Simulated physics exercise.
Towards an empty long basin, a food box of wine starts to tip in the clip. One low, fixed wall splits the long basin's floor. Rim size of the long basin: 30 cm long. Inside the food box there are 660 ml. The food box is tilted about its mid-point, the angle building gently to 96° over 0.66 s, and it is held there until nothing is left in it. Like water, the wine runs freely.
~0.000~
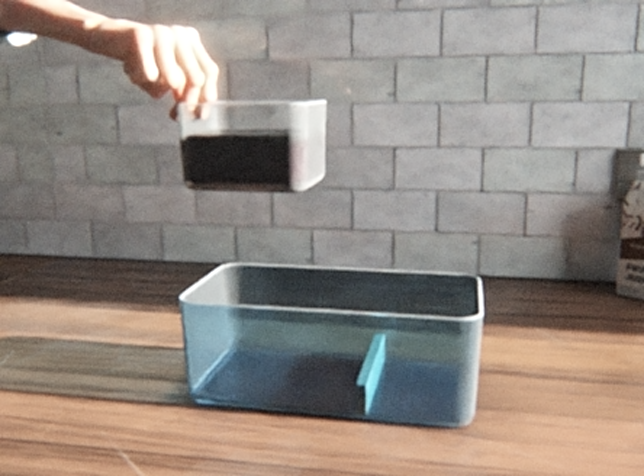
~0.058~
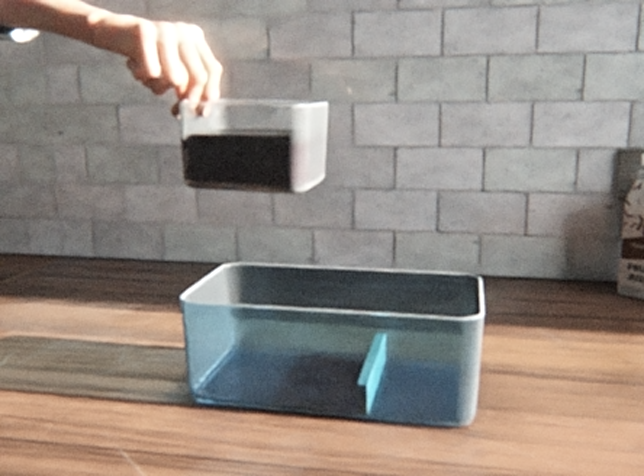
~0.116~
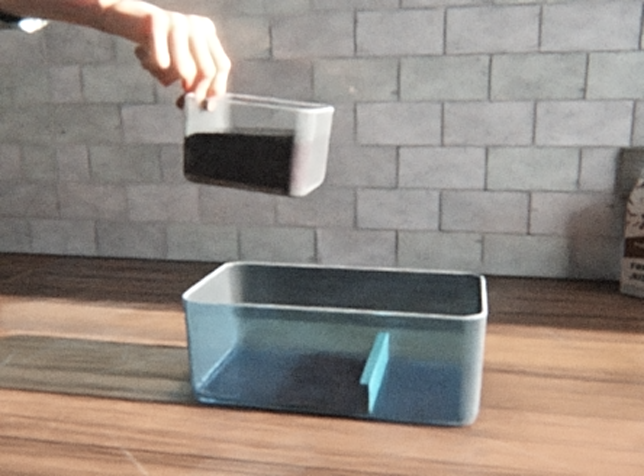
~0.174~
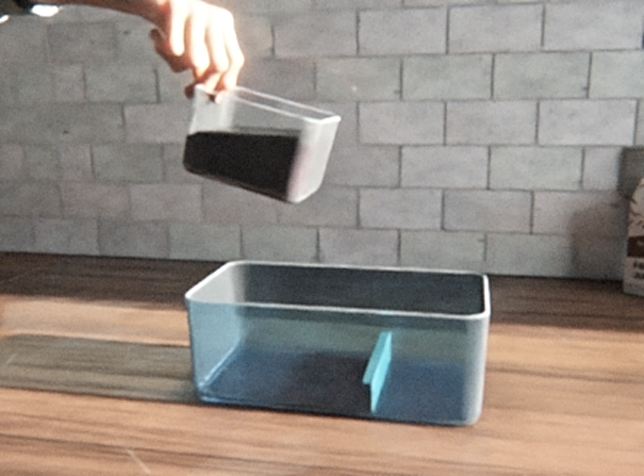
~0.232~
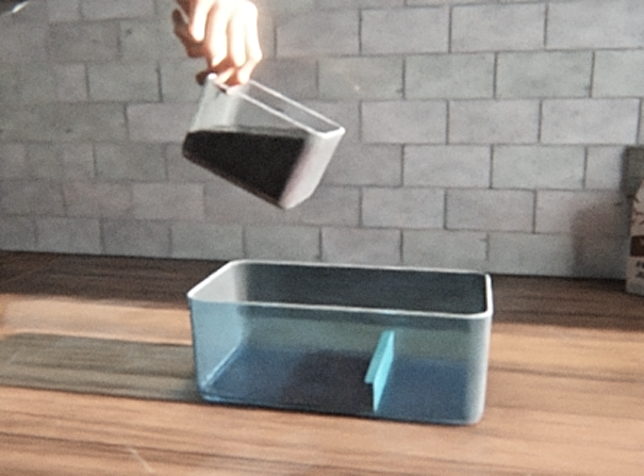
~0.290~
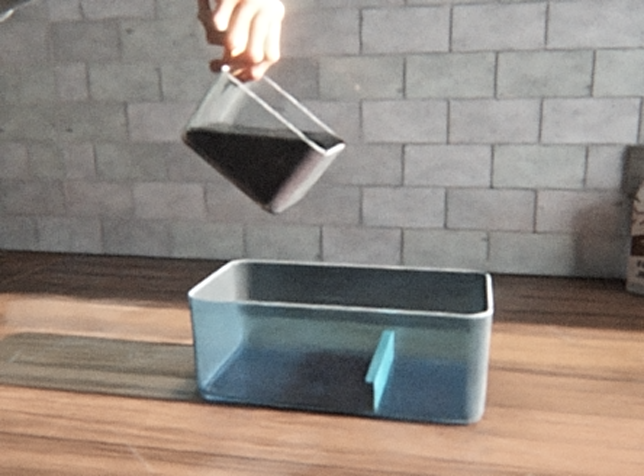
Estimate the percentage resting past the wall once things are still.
I would say roughly 50 percent.
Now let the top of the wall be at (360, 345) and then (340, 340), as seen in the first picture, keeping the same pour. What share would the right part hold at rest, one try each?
Some 65 in a hundred, then some 90 in a hundred.
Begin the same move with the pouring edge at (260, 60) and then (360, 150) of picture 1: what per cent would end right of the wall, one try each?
Respectively 10 and 75 %.
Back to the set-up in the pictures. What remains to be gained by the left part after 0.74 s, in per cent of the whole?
Some 30 per cent.
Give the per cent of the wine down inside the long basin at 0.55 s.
Around 20 percent.
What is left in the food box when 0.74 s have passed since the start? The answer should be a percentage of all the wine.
I'd say some 14 per cent remains.
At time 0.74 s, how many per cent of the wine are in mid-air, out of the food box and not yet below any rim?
Roughly 10 per cent.
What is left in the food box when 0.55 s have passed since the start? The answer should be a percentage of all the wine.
38 %.
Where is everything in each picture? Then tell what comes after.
In the first picture, it leans 0°; its right rim is at (316, 105); the wine meets the walls at (201, 134) and (315, 134); the long basin's rim runs from (202, 282) to (480, 297); the wall's top is at (372, 358).
In the second picture, it leans 2°; its right rim is at (318, 106); the wine meets the walls at (203, 133) and (316, 134).
In the third picture, it leans 7°; its right rim is at (323, 112); the wine meets the walls at (205, 131) and (320, 134).
In the fourth picture, it leans 16°; its right rim is at (329, 121); the wine meets the walls at (208, 130) and (324, 136).
In the fifth picture, it leans 26°; its right rim is at (334, 135); the wine meets the walls at (208, 128) and (331, 137).
In the sixth picture, it leans 39°; its right rim is at (334, 150); the wine meets the walls at (203, 126) and (338, 140); 1 per cent is over the edge.
Then, 0.55 s in, the tilt is 90° and 38 per cent is still to pour, 2 is left of the wall and 18 right of it.
Then, 0.74 s in, the tilt is 96° and 15 per cent is still to pour, 18 is left of the wall and 57 right of it.
Then, 0.94 s in, the tilt is 96° and 5 per cent is still to pour, 37 is left of the wall and 52 right of it.
Then, 1.16 s in, the tilt is 96° and 2 per cent is still to pour, 46 is left of the wall and 49 right of it.
Finally, 48 per cent lies left of the wall, 50 right of it and 2 outside.
